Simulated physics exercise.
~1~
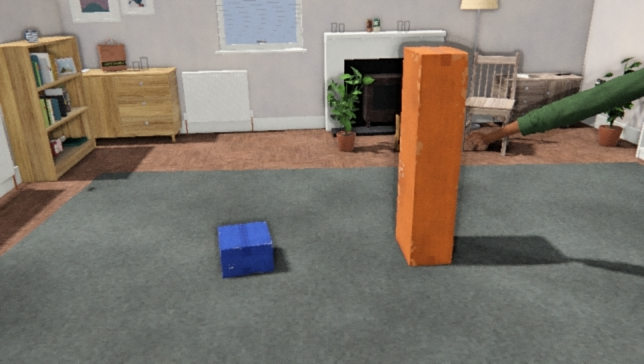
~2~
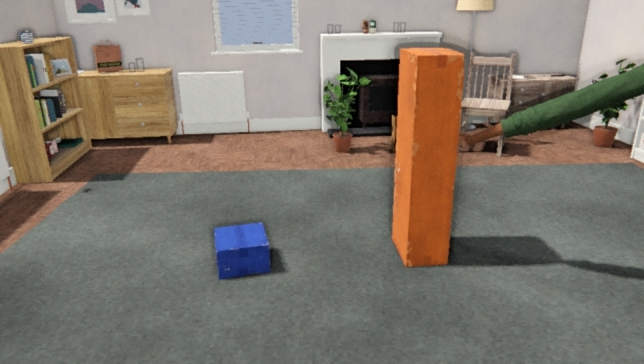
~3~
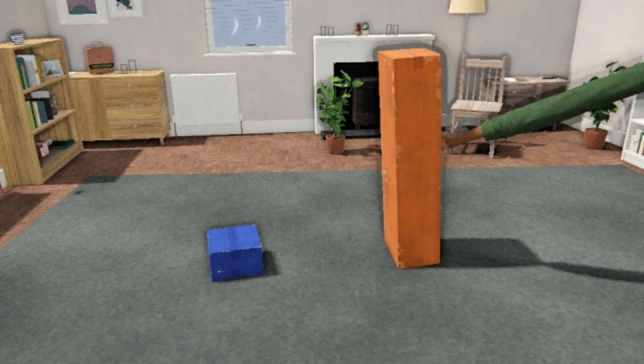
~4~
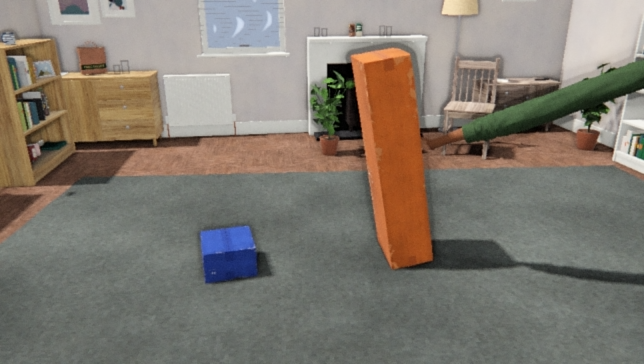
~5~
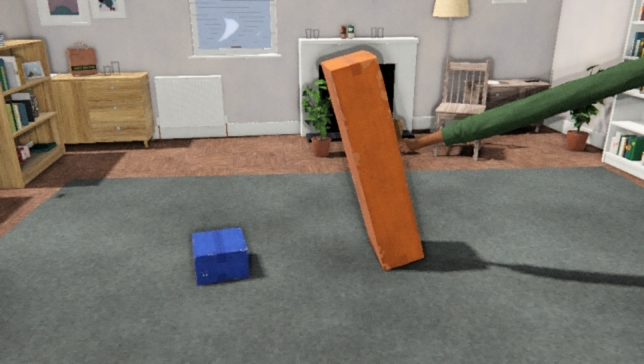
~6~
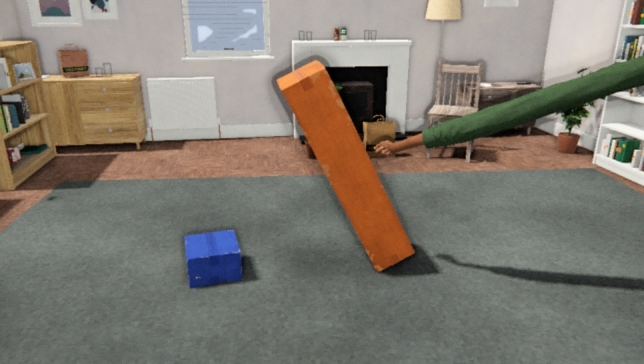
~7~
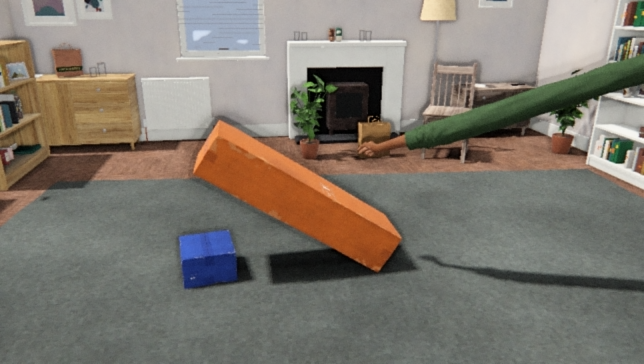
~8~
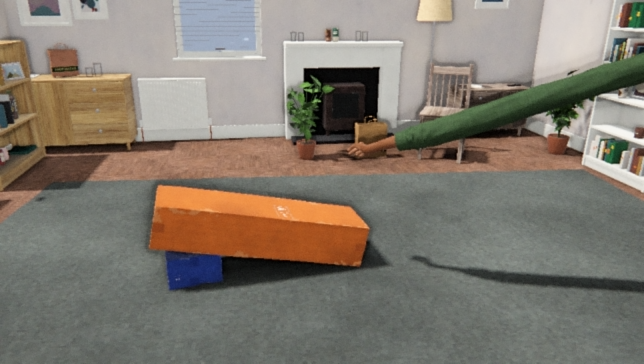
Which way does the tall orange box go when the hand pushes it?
It moves to the left, tipping over towards the blue parcel and coming down on top of it.
